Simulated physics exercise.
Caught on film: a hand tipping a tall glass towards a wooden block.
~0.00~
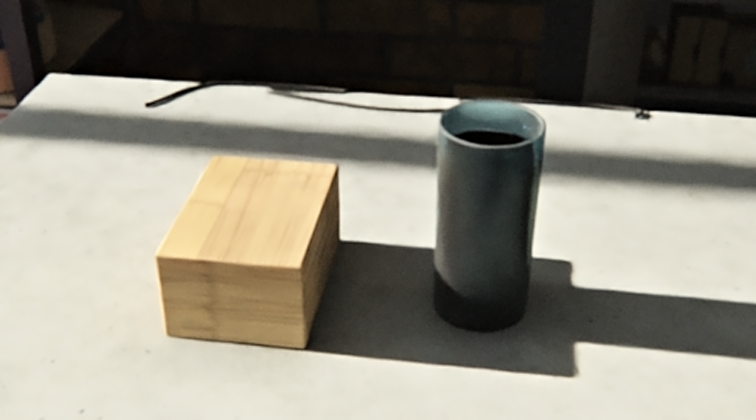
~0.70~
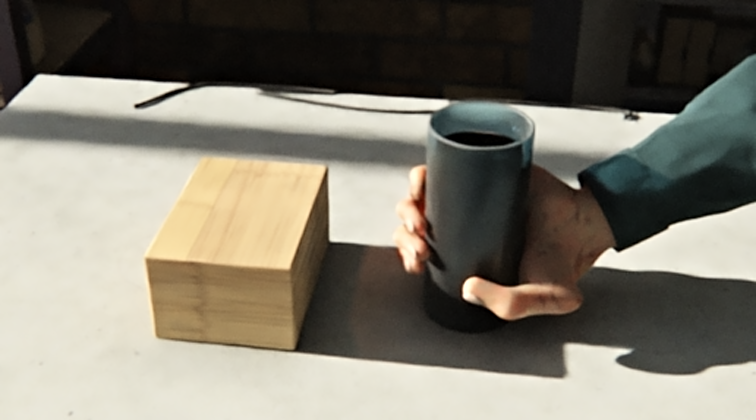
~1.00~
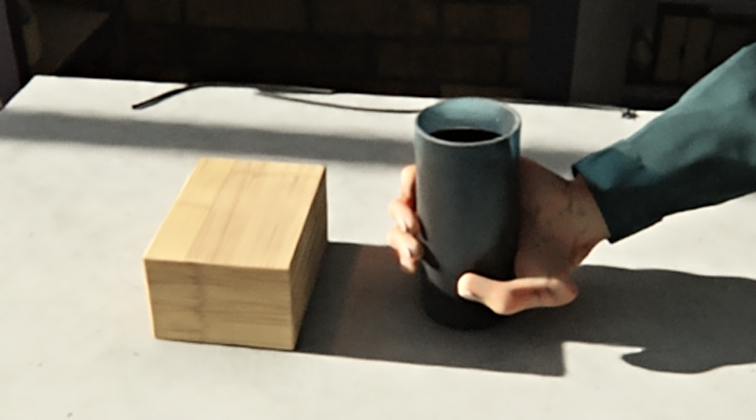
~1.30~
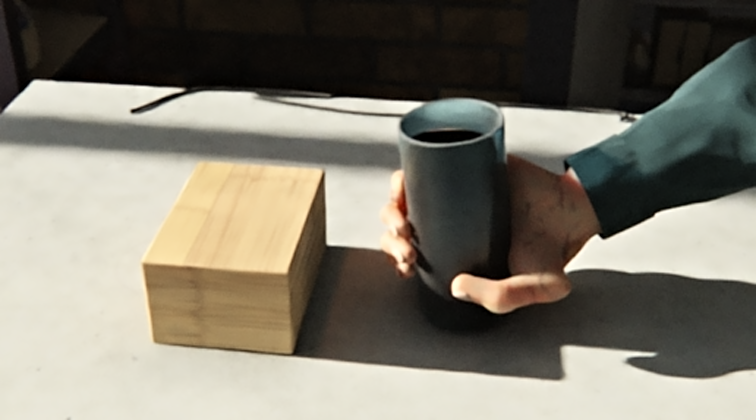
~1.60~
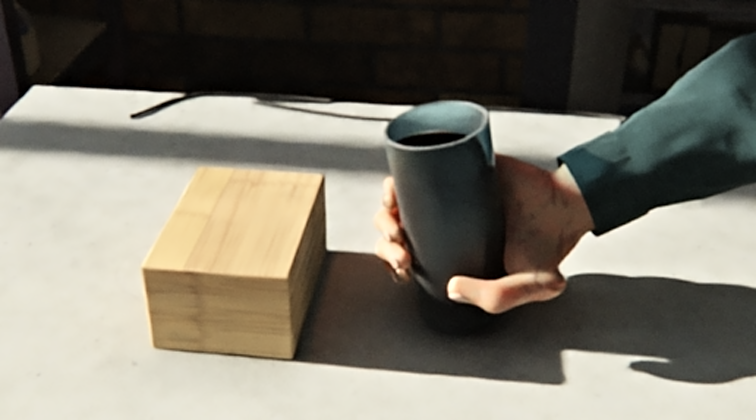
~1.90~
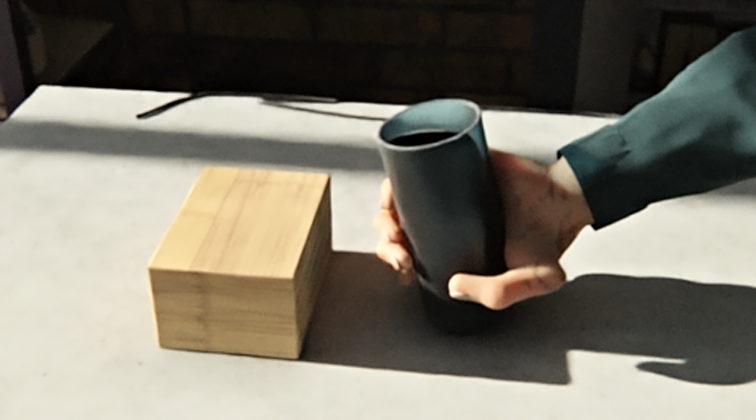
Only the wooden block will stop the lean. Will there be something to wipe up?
As it turns out, it slops over.
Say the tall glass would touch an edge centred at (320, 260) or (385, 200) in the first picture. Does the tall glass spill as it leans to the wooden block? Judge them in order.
In turn: Wets the top, is safe.
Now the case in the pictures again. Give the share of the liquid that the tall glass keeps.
I make it 90 per cent.
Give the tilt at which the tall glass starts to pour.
At 35° or so.
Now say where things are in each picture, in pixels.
It stands upright; tall glass (486, 214) about three quarters full, in the first frame.
A hand takes hold; tall glass about three quarters full, surface at (479, 155); wooden block (246, 248), in the second frame.
It is leaning; tall glass (468, 212) about three quarters full, in the third frame.
Tipping on its foot; tall glass about three quarters full, surface at (453, 152); wooden block (243, 252), in the fourth frame.
The top moves towards the wooden block; tall glass (452, 216) about three quarters full, in the fifth frame.
On the way over; tall glass about three quarters full, surface at (435, 153); wooden block (249, 257), in the sixth frame.
After 2.5 s, the tall glass leans by about 30°; all is still inside.
After 3.1 s, the tall glass leans by about 45°; a puddle lies under it; nearly all of the grape juice is inside.
After 4.5 s, the tall glass leans by about 50°, against the wooden block; a puddle lies under it; nearly all of the grape juice is inside.
